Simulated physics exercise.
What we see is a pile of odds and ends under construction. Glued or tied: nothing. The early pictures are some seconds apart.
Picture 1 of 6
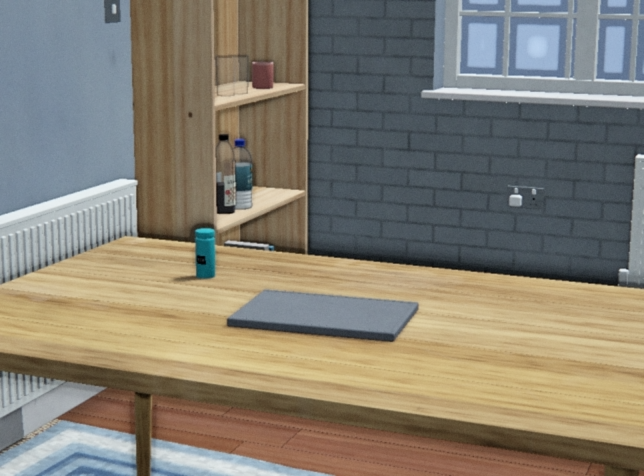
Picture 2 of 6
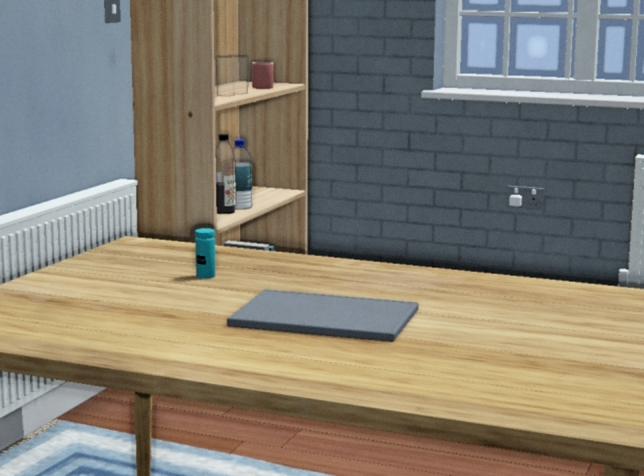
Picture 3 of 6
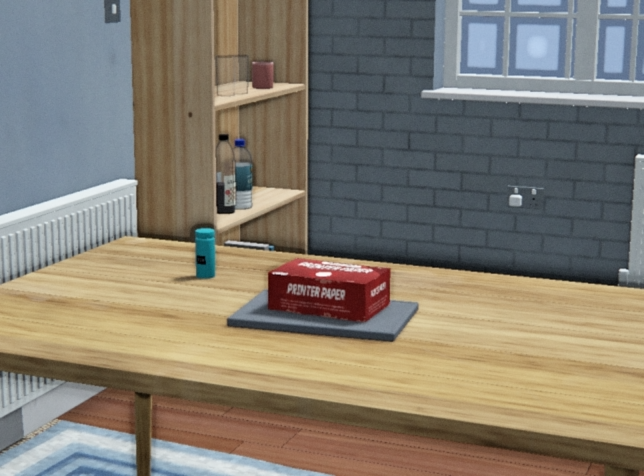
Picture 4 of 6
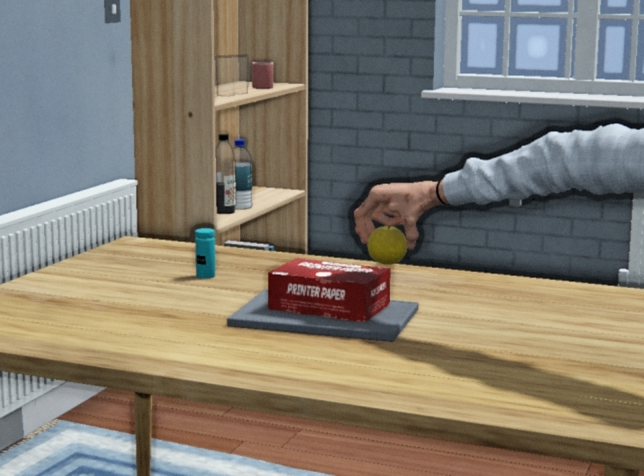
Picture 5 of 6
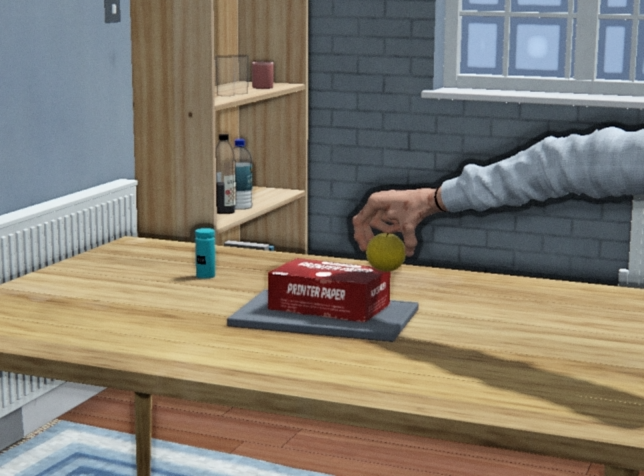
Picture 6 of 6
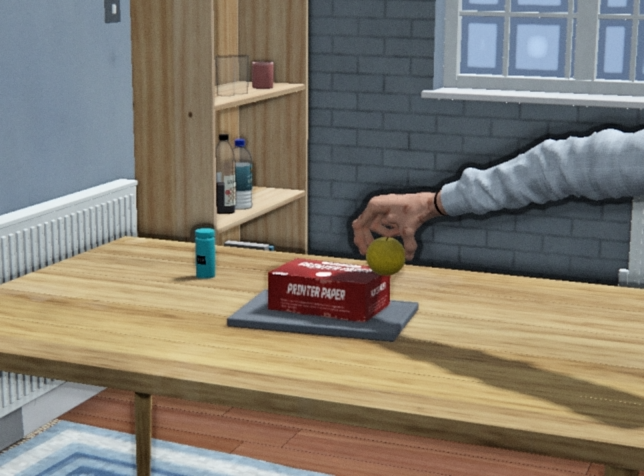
To begin with, a grey tray lies on a wooden table beside a turquoise shaker, and nothing moves. A red box of printer paper then appears on the tray. Next, a hand reaches in from the right with a yellow apple, lowers it slightly onto the box's right end, and keeps holding it.
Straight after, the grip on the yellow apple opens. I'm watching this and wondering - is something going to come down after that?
Yes, seems the tower doesn't stand.
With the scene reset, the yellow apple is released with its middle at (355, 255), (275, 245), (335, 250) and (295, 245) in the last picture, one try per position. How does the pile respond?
Case one: Stable. Case two: Falls over. Case three: Stable. Case four: Stable.
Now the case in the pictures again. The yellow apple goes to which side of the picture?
Its movement is toward the right.
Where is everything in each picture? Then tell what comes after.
In the first frame, the last thing is not in view yet.
In the second frame, the last thing is not in view yet; grey tray (325, 314).
In the third frame, the last thing is not in view yet; turquoise shaker (205, 253).
In the fourth frame, still above its spot; yellow apple (388, 245); red box (330, 289).
In the fifth frame, still above its spot; yellow apple (386, 253); grey tray (325, 314).
In the sixth frame, set down, still held; yellow apple (386, 256); turquoise shaker (205, 253).
Then, 0.40 s after the last picture, yellow apple now fallen.
Then, 1.20 s after the last picture, things are still on the move.
At rest, fallen, yellow apple; the other 3 in place. Seen from the same camera at the end, yellow apple near (428, 309). The pile loses its balance.
